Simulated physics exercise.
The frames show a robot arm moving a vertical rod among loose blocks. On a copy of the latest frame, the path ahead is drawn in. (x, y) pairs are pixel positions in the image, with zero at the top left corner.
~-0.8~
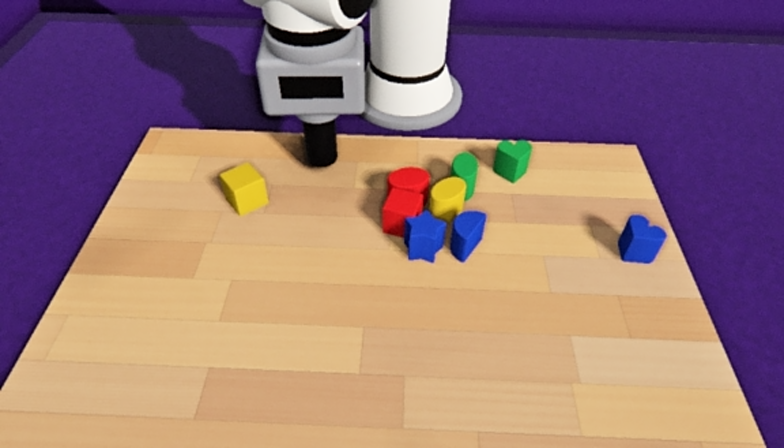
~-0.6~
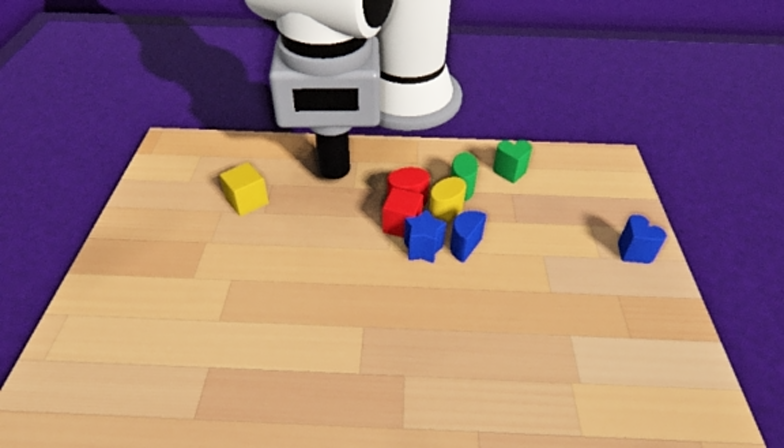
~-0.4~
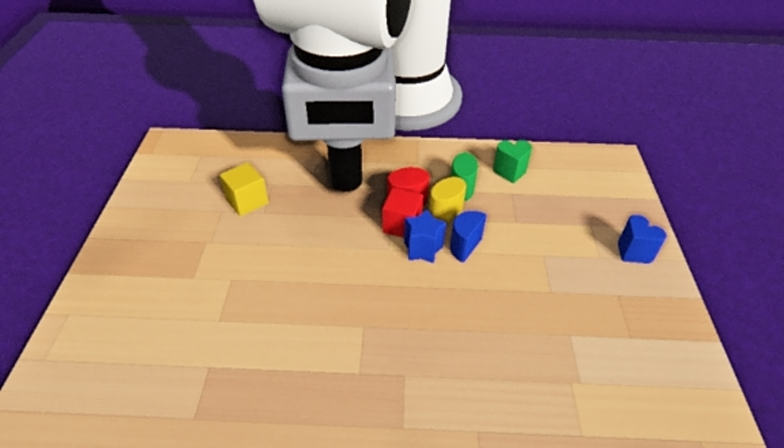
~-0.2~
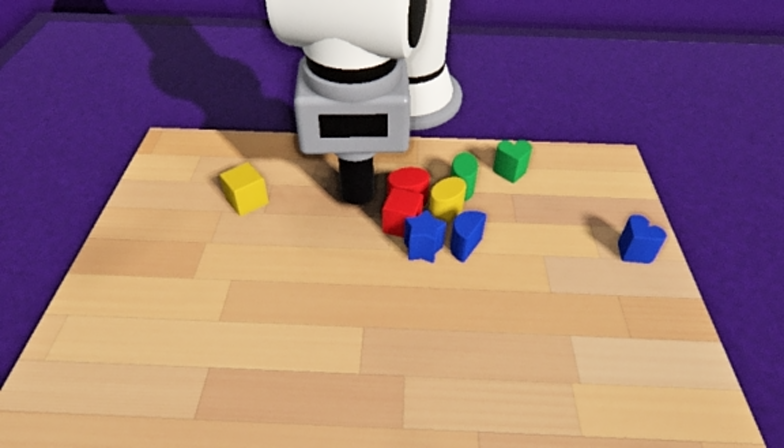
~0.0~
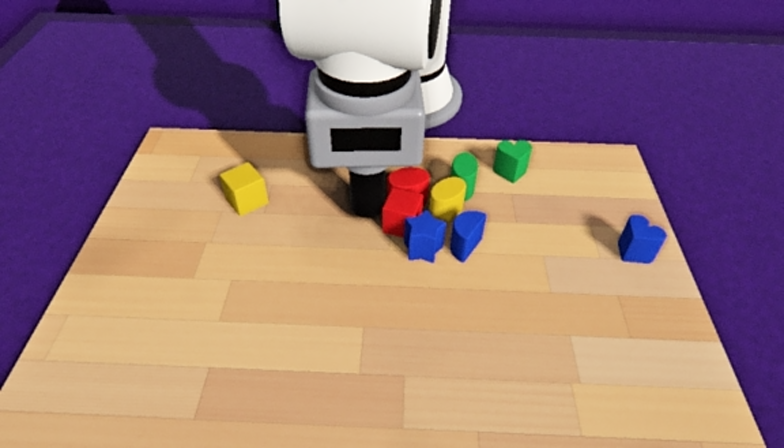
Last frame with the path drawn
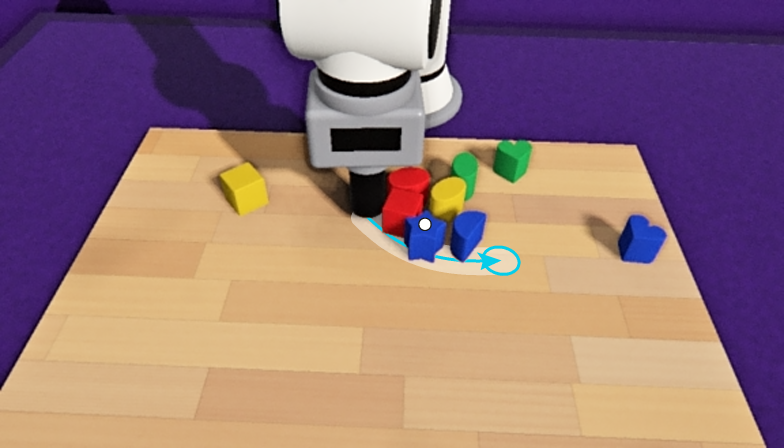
A white and grey robot arm holding a black vertical rod stands at the far edge of a pale wooden tabletop on purple, seen from above. A yellow block sits left, red, yellow, green and blue blocks cluster near the centre, and green and blue heart-shaped blocks lie rightward. The rod slides right and nearer, up beside the red blocks, while the blocks and camera stay still.
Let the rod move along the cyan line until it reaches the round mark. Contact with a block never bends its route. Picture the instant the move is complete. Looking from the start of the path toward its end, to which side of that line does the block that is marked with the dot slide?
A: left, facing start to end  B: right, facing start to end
I'll go with B - right, facing start to end.
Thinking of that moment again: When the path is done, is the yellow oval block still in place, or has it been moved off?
By then it is displaced.
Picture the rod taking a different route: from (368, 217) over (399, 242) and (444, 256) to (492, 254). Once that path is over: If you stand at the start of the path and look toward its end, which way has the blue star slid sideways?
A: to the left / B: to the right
B.
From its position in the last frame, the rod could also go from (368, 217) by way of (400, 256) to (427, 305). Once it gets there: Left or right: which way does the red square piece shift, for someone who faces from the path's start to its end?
That block drifts left.
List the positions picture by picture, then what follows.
The first frame shows tip of the rod (322, 159), middles of tops, red square piece (403, 201), blue star (425, 224), yellow oval block (449, 188), blue D-shaped block (469, 221).
The second frame shows rod (335, 171), nothing pushed.
The third frame shows rod (346, 183), nothing pushed.
The fourth frame shows rod (357, 195), nothing pushed.
The fifth frame shows rod (368, 208), red square piece (403, 201), blue star (425, 224), yellow oval block (449, 188), blue D-shaped block (469, 221).
The line goes from (368, 217) by way of (402, 243) and (449, 259) to (501, 260); the dot is on the blue star.
On the path given first. One third of the way, rod (402, 234); red square piece (437, 211), turned 50° anticlockwise; blue star (440, 238); yellow oval block (458, 188), turned 15° anticlockwise; blue D-shaped block (472, 222).
Two thirds of the way, rod (451, 250); red square piece (471, 213), turned 85° anticlockwise; blue star (475, 257), turned 65° clockwise; yellow oval block (471, 186), turned 35° anticlockwise; blue D-shaped block (502, 227), turned 35° clockwise.
At the end, rod (503, 251); red square piece (479, 211), turned 110° anticlockwise; blue star (492, 263), turned 105° clockwise; yellow oval block (472, 184), turned 40° anticlockwise; blue D-shaped block (535, 221).
